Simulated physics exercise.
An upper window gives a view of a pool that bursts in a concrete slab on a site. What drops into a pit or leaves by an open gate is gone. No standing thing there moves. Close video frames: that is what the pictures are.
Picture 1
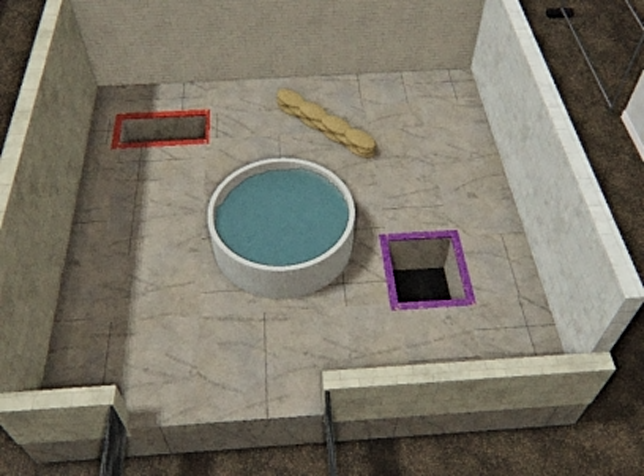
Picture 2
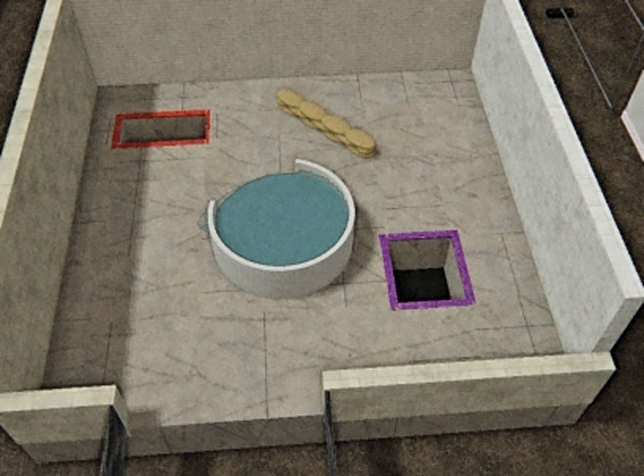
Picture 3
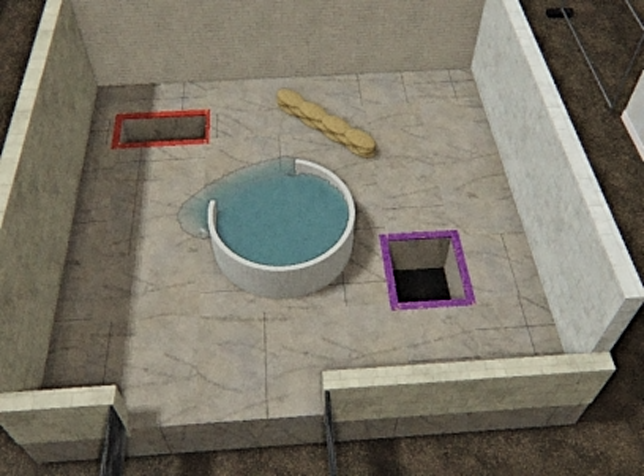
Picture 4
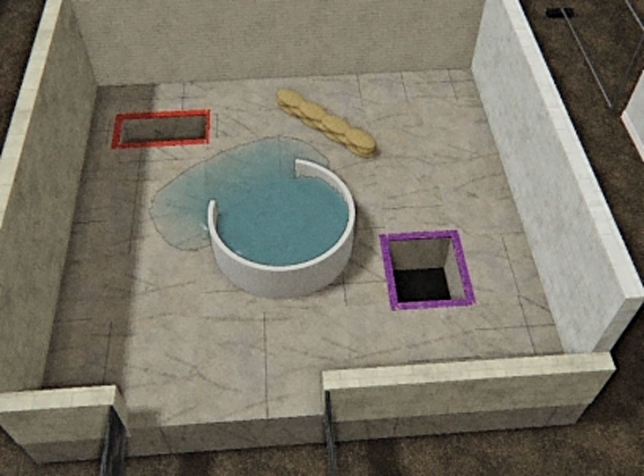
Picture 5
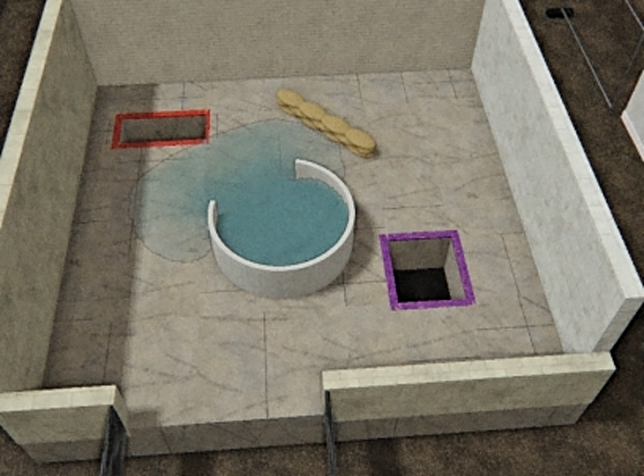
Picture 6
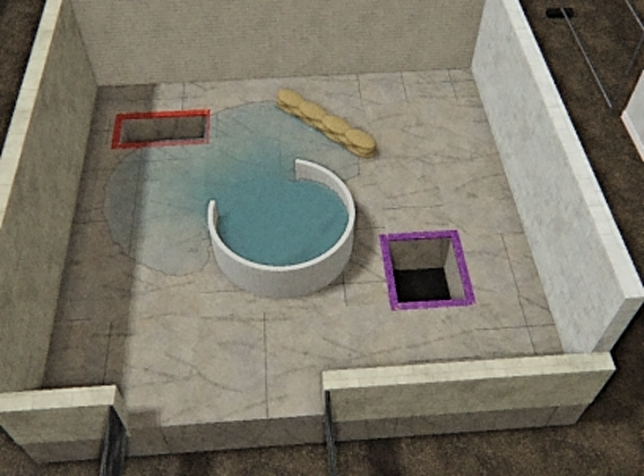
On a walled concrete slab with a red-edged pit, a purple-edged pit and a lumpy tan barrier, a round tank of blue water stands whole. A gap opens on its far side, and water pours out, spreading in a widening, thinning sheet toward the back and left.
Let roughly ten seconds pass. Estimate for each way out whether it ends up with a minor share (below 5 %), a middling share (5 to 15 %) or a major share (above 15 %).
My prediction: The gate ends up with a tiny portion - beneath five per cent, the purple pit ends up with a tiny portion - beneath five per cent, the red pit ends up with a large portion - topping fifteen per cent.
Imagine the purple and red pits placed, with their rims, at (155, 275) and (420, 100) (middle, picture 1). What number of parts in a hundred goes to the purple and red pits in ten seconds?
Percentages by pit: Purple at 20, red at 8.
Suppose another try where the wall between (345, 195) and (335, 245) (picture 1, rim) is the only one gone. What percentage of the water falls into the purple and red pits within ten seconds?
For purple it's about 65 per cent, and for red about 0 per cent.
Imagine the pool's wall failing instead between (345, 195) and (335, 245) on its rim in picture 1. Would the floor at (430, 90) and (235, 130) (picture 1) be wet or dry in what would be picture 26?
In the order asked: Sodden, out of reach.
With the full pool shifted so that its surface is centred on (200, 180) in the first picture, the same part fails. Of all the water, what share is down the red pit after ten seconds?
Within ten seconds, 70 percent of the total ends up in the red pit.
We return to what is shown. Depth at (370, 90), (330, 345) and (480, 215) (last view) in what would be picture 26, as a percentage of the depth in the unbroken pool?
Readings in sequence: 4, 0, 0 percent.
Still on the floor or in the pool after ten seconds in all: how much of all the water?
That works out to about 38 percent.
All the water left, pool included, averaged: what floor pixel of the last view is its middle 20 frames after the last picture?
I'd say near (219, 162).
A moment on, water covers 25 % of the floor; the gate 0 %, the purple pit 0 %, the red pit 7 %.
Next, water covers 30 % of the floor; the gate 0 %, the purple pit 0 %, the red pit 17 %.
Then, water covers 40 % of the floor; the gate 0 %, the purple pit 0 %, the red pit 30 %.
Later, water covers 50 % of the floor; the gate 0 %, the purple pit 0 %, the red pit 50 %.
In the end, water covers 65 % of the floor; the gate 1 %, the purple pit 1 %, the red pit 60 %.
